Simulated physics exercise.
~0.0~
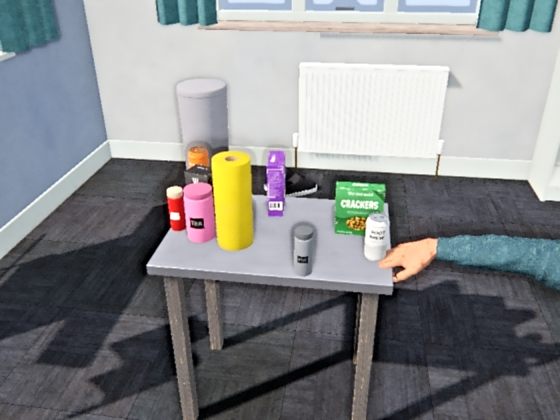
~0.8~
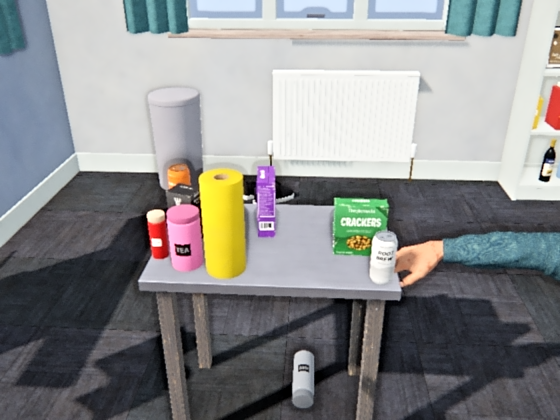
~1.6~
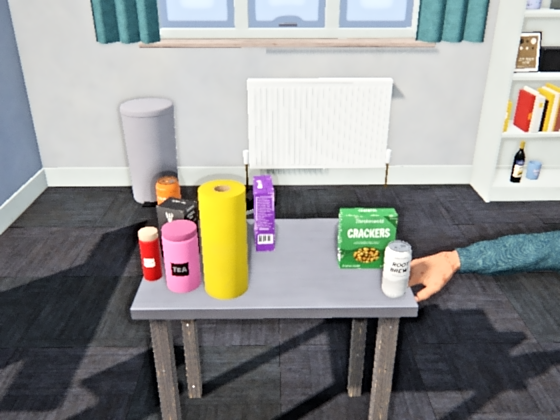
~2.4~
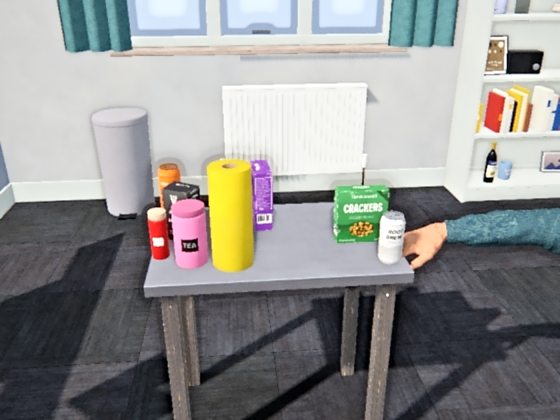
A grey shaker falls off the jolted table while the other items stay standing on top.
